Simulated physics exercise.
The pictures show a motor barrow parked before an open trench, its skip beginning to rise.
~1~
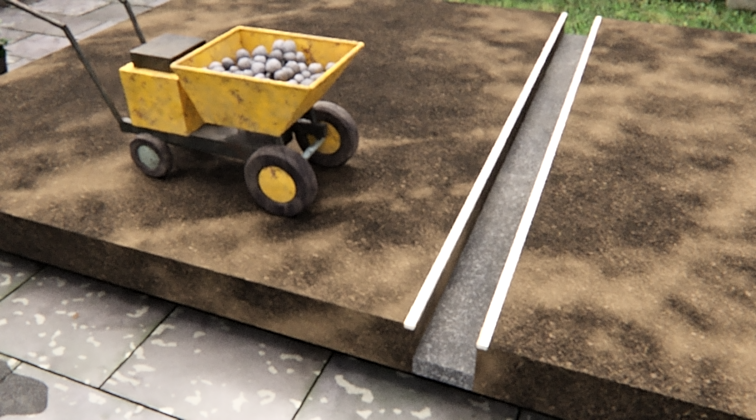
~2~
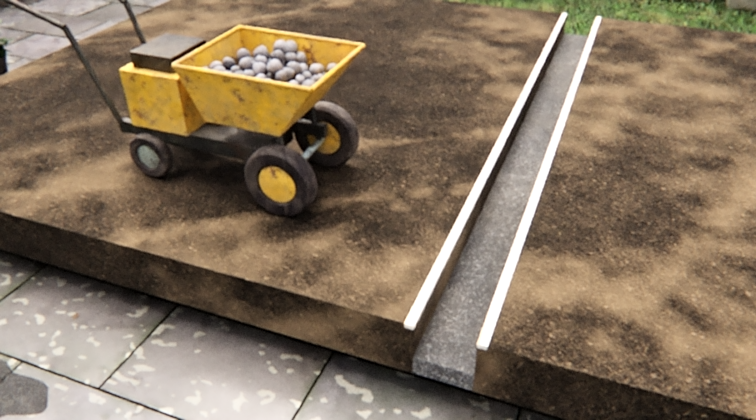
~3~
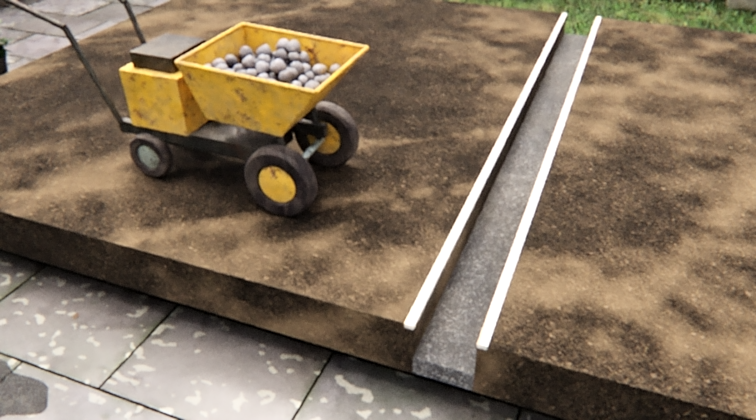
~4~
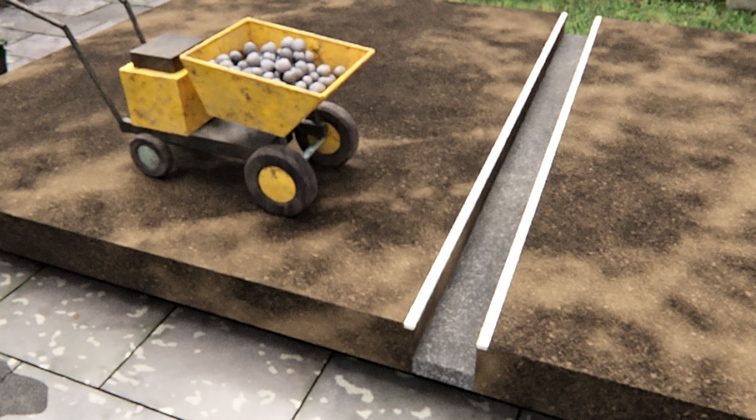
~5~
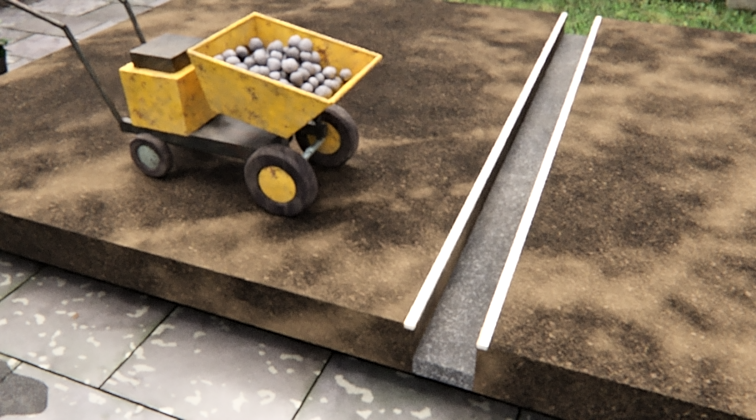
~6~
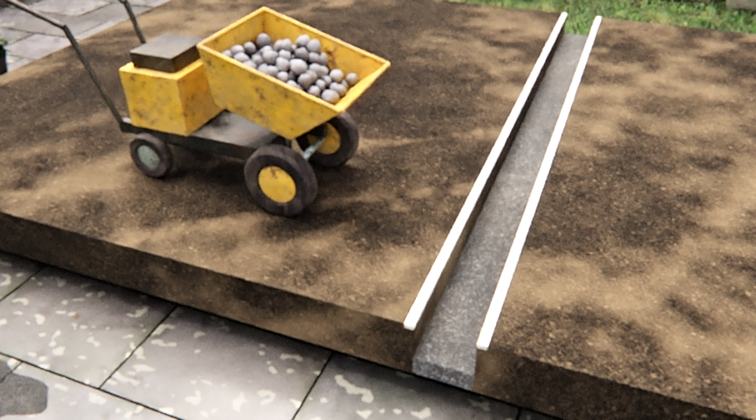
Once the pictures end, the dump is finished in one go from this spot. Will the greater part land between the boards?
The trench ends with under half of it.
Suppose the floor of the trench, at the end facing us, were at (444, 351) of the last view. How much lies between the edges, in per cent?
Close to 20 per cent.
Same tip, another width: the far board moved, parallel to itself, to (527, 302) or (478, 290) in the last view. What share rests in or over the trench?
First some 20, then 20 per cent.
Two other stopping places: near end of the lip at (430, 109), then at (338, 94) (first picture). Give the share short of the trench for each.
First some 0, then 20 per cent.
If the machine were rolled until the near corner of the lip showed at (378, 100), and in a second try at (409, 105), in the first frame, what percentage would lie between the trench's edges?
Near 80 % and 50 %.
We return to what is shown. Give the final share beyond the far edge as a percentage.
Near 0 %.
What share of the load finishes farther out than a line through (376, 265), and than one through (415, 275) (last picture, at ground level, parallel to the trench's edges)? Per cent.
The first gives 60 %, the second 30 %.
Shortly afterwards, skip tipped steeply; the whole lot in the skip.
Next, skip tipped right over; the bulk in the skip; a little short of the trench; only a few in or heaped over the trench; only a few falling.
Some moments later, skip tipped right over; near a third in the skip; near a third short of the trench; near a quarter in or heaped over the trench.
In the end, skip tipped right over; near a third in the skip; near half short of the trench; near a quarter in or heaped over the trench; none at all beyond it.
